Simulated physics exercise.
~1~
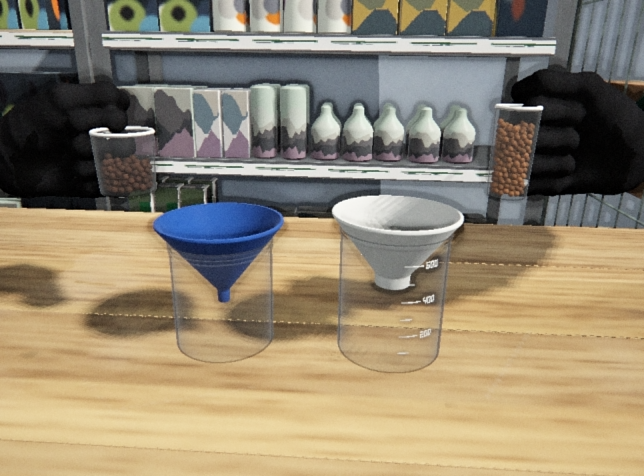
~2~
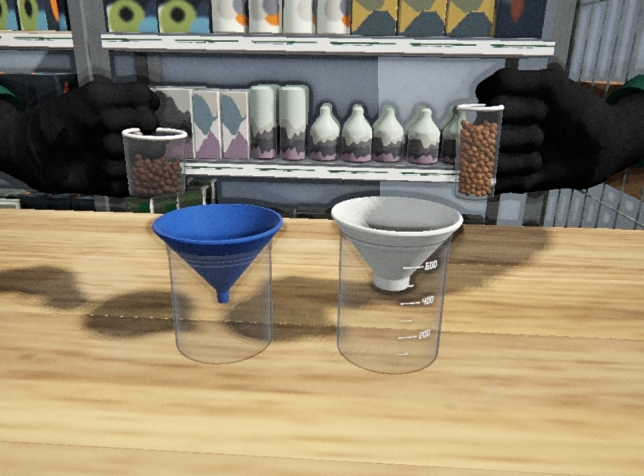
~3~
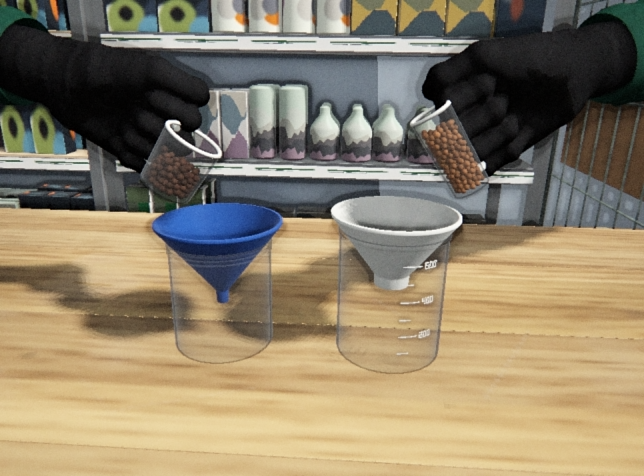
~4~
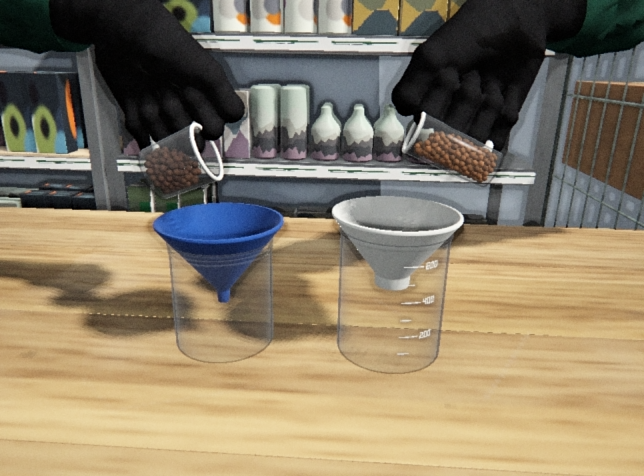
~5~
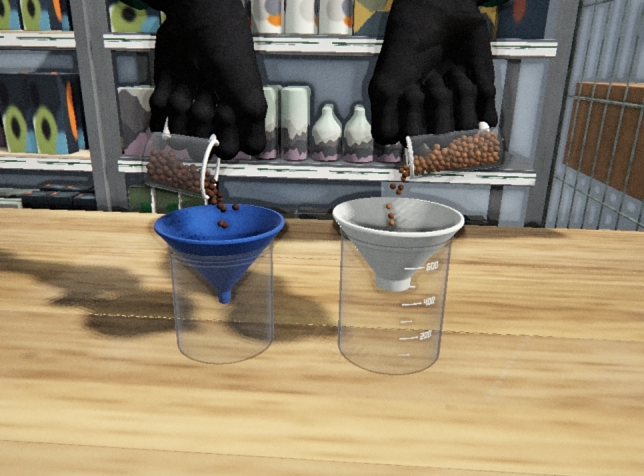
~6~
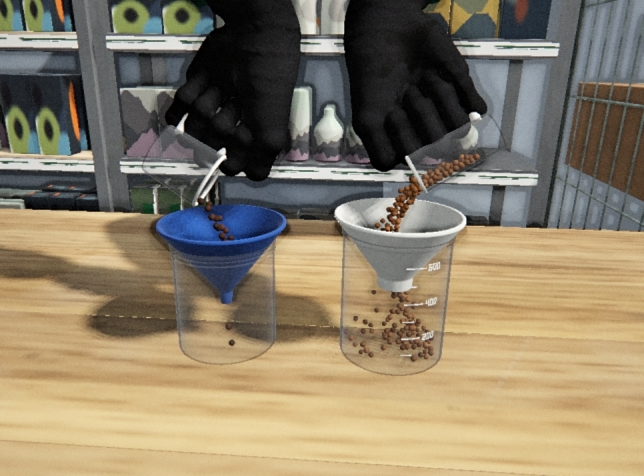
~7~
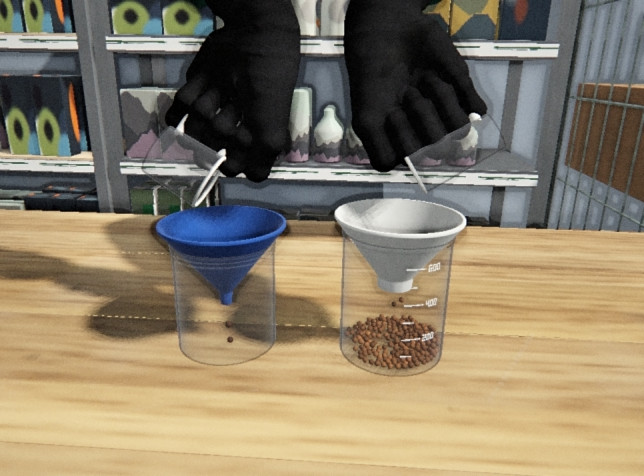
Black-gloved hands tipping cups of brown pellets into two funnels, the white one emptying into its jar, the blue one clogging.
